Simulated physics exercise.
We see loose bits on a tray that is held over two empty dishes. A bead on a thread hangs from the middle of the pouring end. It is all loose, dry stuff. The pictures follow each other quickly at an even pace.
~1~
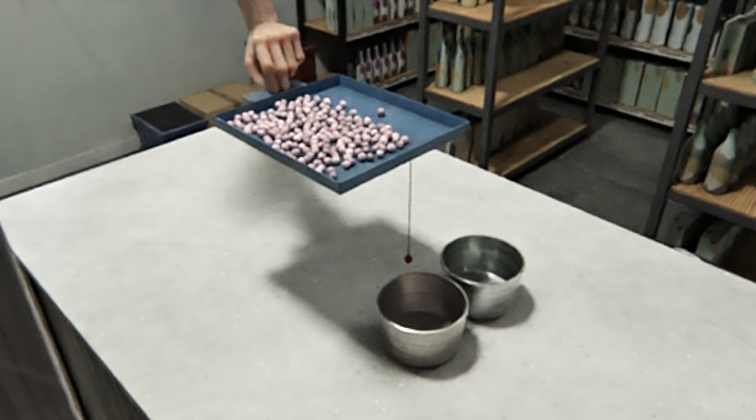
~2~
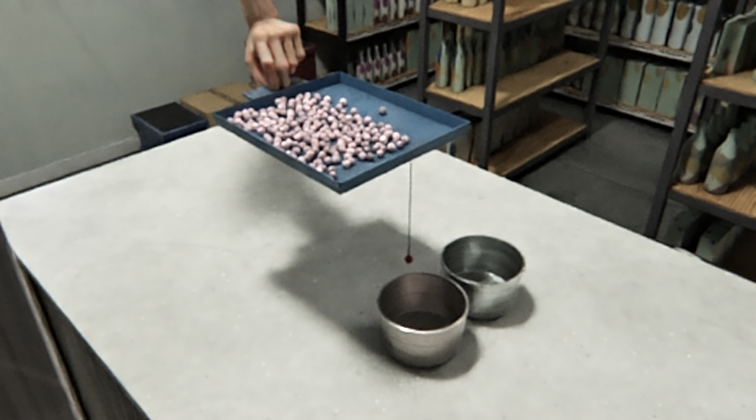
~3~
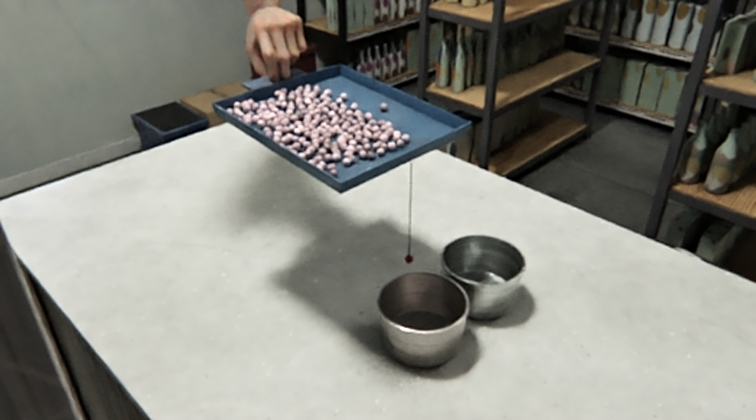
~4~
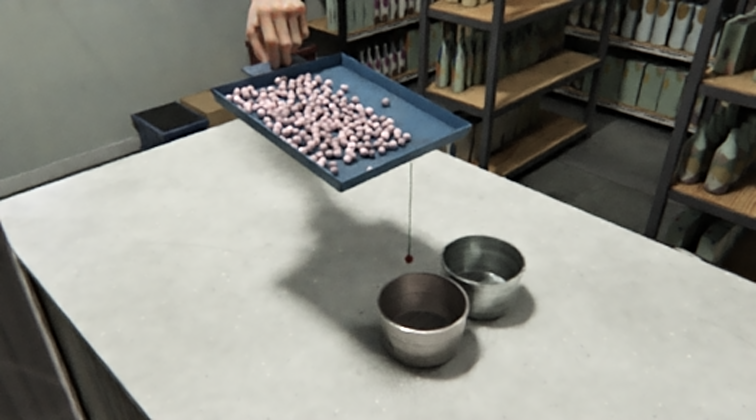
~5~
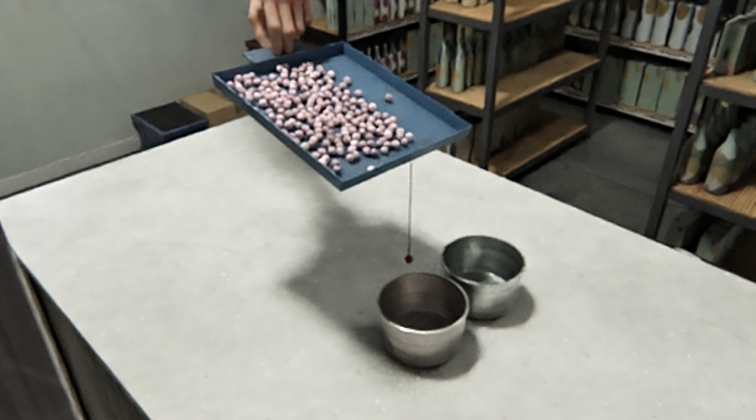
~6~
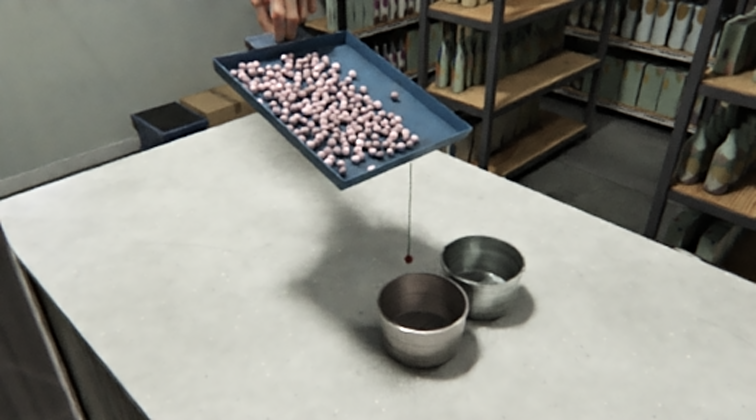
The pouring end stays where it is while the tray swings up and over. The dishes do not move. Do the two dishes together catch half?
Caught overall: More than half.
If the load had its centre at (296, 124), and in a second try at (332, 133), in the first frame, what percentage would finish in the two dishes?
Roughly 90 per cent, and 90 per cent.
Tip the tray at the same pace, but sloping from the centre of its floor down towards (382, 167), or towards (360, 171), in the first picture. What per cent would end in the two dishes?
In turn 40 and 10 in a hundred.
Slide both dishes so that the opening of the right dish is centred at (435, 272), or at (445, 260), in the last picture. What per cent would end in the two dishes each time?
In turn 50 and 50 in a hundred.
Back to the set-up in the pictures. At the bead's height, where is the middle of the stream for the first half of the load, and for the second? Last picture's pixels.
At about (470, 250), then at (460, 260).
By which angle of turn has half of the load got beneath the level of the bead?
At some 105 degrees.
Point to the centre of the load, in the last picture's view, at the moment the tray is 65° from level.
Roughly at (417, 143).
Soon, tray tipped steeply; most on the tray; a stray few in the left dish; a stray few in the right dish; a stray few outside both; a small part in the air.
A while on, tray tipped past a quarter turn; a small part on the tray; about a quarter in the left dish; about a third in the right dish; a small part outside both; about a quarter in the air.
Towards the end, tray tipped past a quarter turn; about a third in the left dish; about half in the right dish; a small part outside both.
Finally, tray tipped past a quarter turn; about a third in the left dish; about half in the right dish; a small part outside both.
